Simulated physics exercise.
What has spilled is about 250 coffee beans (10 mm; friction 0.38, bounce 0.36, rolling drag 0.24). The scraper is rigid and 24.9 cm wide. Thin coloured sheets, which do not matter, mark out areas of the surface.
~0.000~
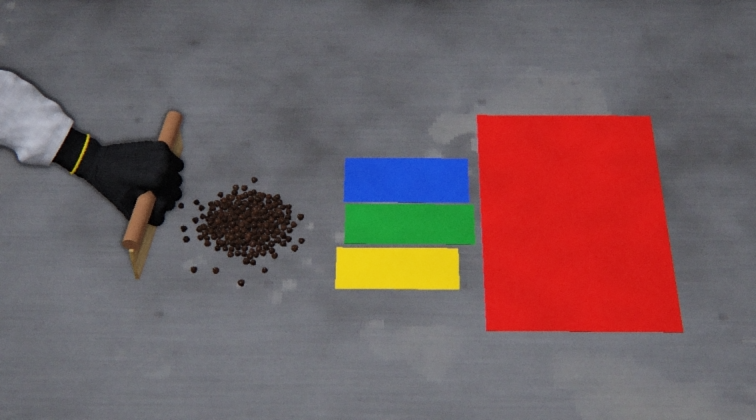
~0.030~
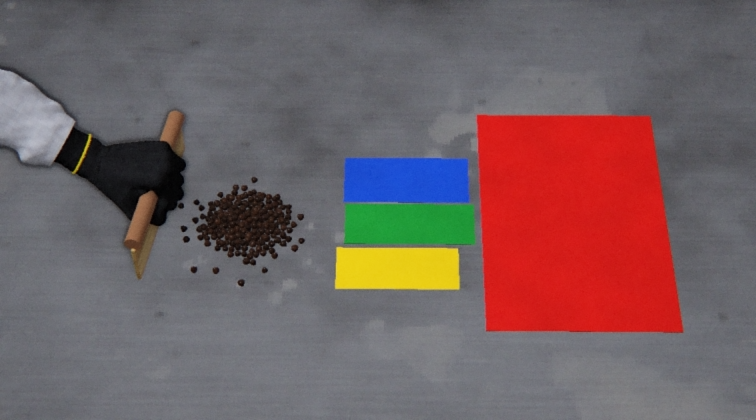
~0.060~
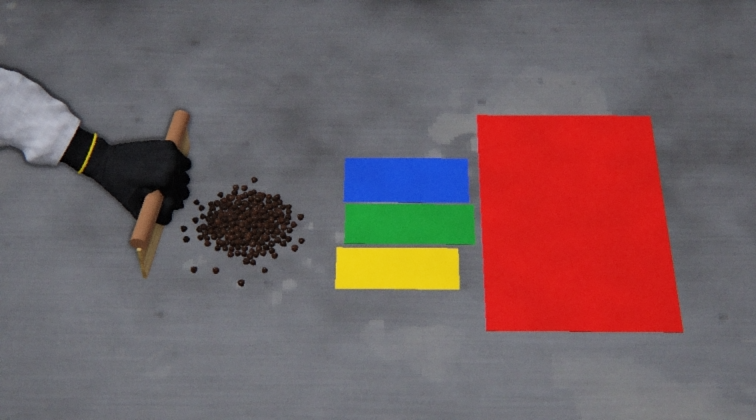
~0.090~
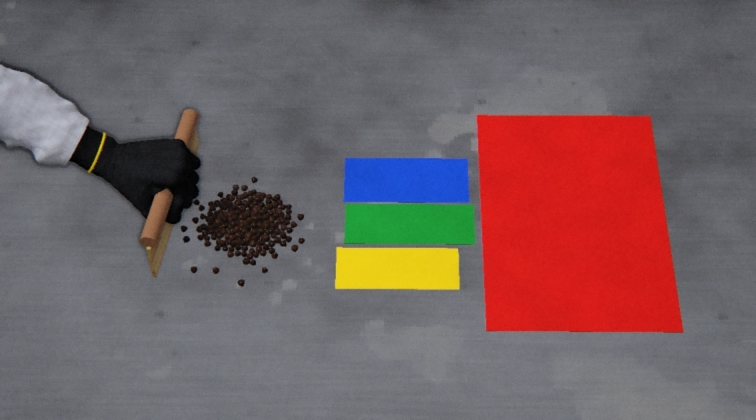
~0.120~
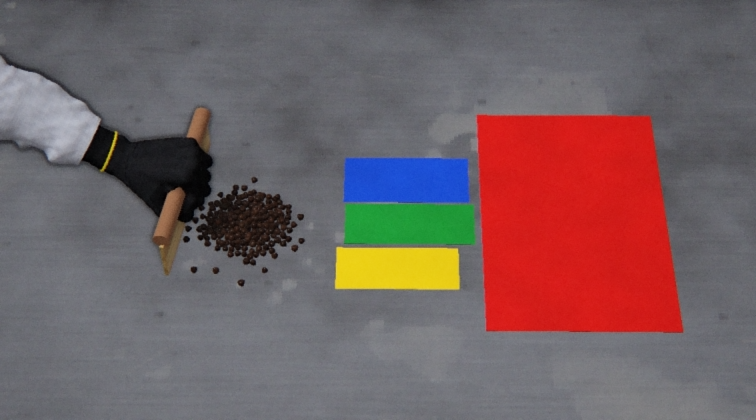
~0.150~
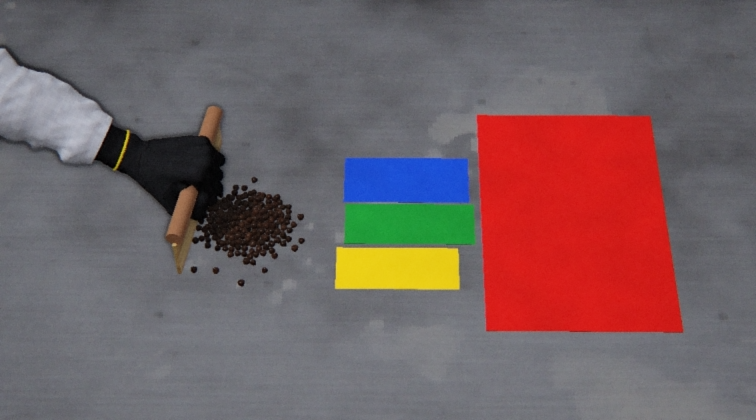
A black-gloved hand slides a scraper right into the left edge of some brown beans.
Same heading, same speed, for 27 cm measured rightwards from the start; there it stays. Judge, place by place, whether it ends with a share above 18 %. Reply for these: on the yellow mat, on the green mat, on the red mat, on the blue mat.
Yellow mat - not above; green mat - above; red mat - not above; blue mat - above.
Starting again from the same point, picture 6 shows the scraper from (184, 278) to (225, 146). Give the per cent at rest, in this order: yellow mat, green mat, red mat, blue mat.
Yellow mat: 25; green mat: 20; red mat: 0; blue mat: 5.
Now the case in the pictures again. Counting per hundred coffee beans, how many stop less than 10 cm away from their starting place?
10 per cent, about.
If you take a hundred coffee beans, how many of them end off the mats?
About 25 %.
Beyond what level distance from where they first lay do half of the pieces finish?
Around 18 centimetres.
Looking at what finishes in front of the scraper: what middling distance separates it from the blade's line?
Around 4 cm from the line.
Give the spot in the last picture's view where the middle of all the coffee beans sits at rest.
Centre at rest: Roughly (365, 220).
Then, at 0.36 s, scraper 18 cm from its start, spill 18 cm wide; off the mats 100 %.
Then, at 0.58 s, scraper 27 cm from its start, spill 21 cm wide; yellow mat 10 %, green mat 35 %, blue mat 30 %, off the mats 25 %.
After 0.76 s, scraper 27 cm from its start, spill 21 cm wide; yellow mat 10 %, green mat 35 %, blue mat 30 %, off the mats 25 %.
In the end, at 1.1 s, yellow mat 10 %, green mat 35 %, blue mat 30 %, red mat 0 %, off the mats 25 %.
